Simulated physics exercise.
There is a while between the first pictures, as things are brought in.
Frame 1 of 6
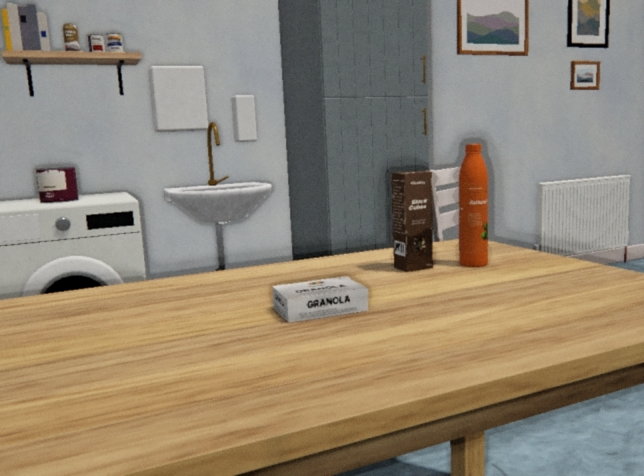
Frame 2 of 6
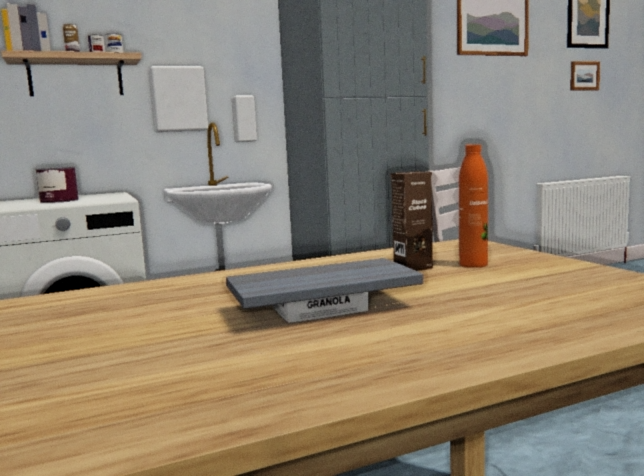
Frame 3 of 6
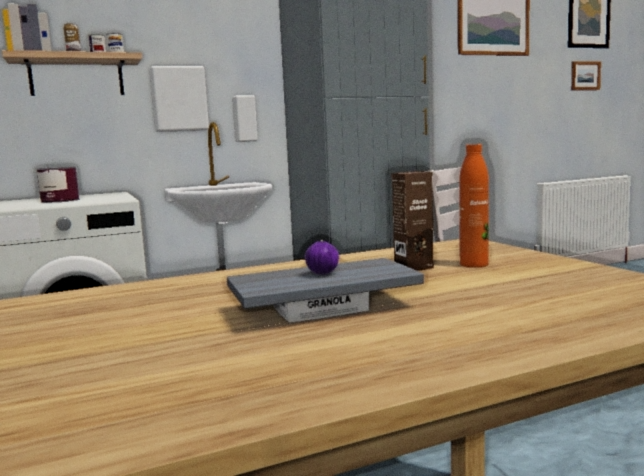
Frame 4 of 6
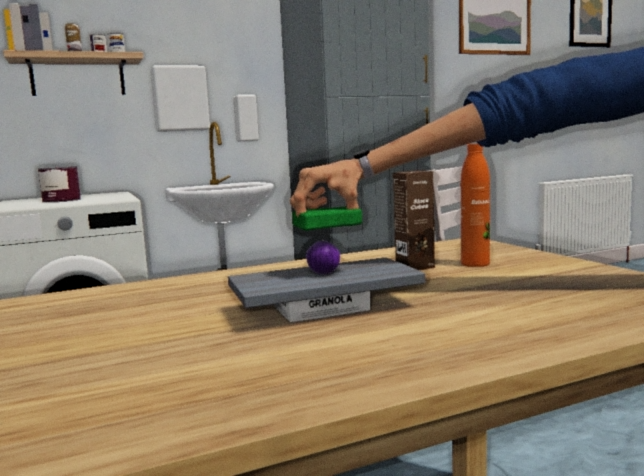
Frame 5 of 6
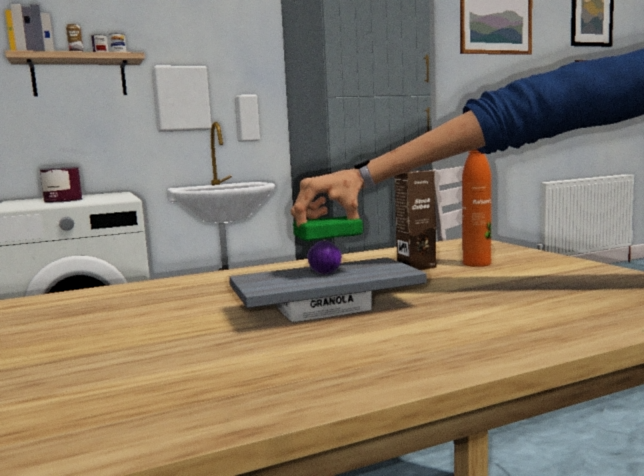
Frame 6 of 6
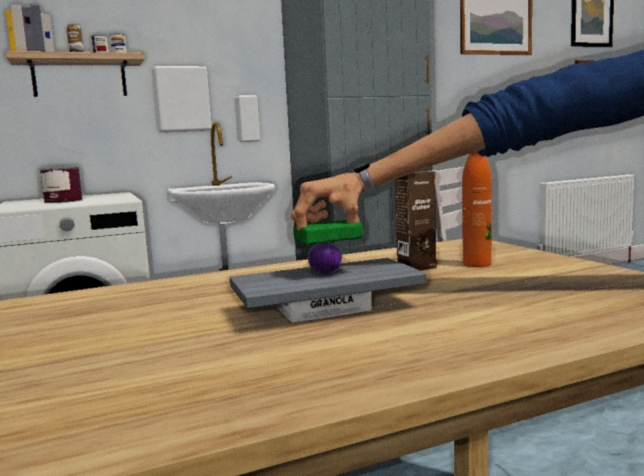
Grey board appearing on a granola packet, then a purple onion on top, and a hand lowering a green sponge onto it.
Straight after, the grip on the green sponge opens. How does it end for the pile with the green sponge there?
It is going to shed something.
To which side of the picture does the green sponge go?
Pretty clearly in the rightward direction.
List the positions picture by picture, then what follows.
In the first picture, the last thing is not in view yet; orange bottle (473, 206).
In the second picture, the last thing is not in view yet; grey board (322, 280).
In the third picture, the last thing is not in view yet; white packet (320, 298).
In the fourth picture, on its way; green sponge (327, 218); brown carton (414, 221).
In the fifth picture, on its way; green sponge (328, 228); purple onion (324, 257).
In the sixth picture, in place under the hand; green sponge (328, 231); orange bottle (477, 205).
Then, 0.40 s past the last view, green sponge rocked 72° from its first pose near (349, 240).
Then, 1.00 s past the last view, green sponge upside down near (375, 240).
Then, 1.20 s past the last view, green sponge now fallen.
Then, 2.10 s past the last view, nothing new.
Finally, fallen, green sponge; the other 5 still in place. Final places as the last picture's camera would see them, green sponge near (399, 257). The pile comes apart.
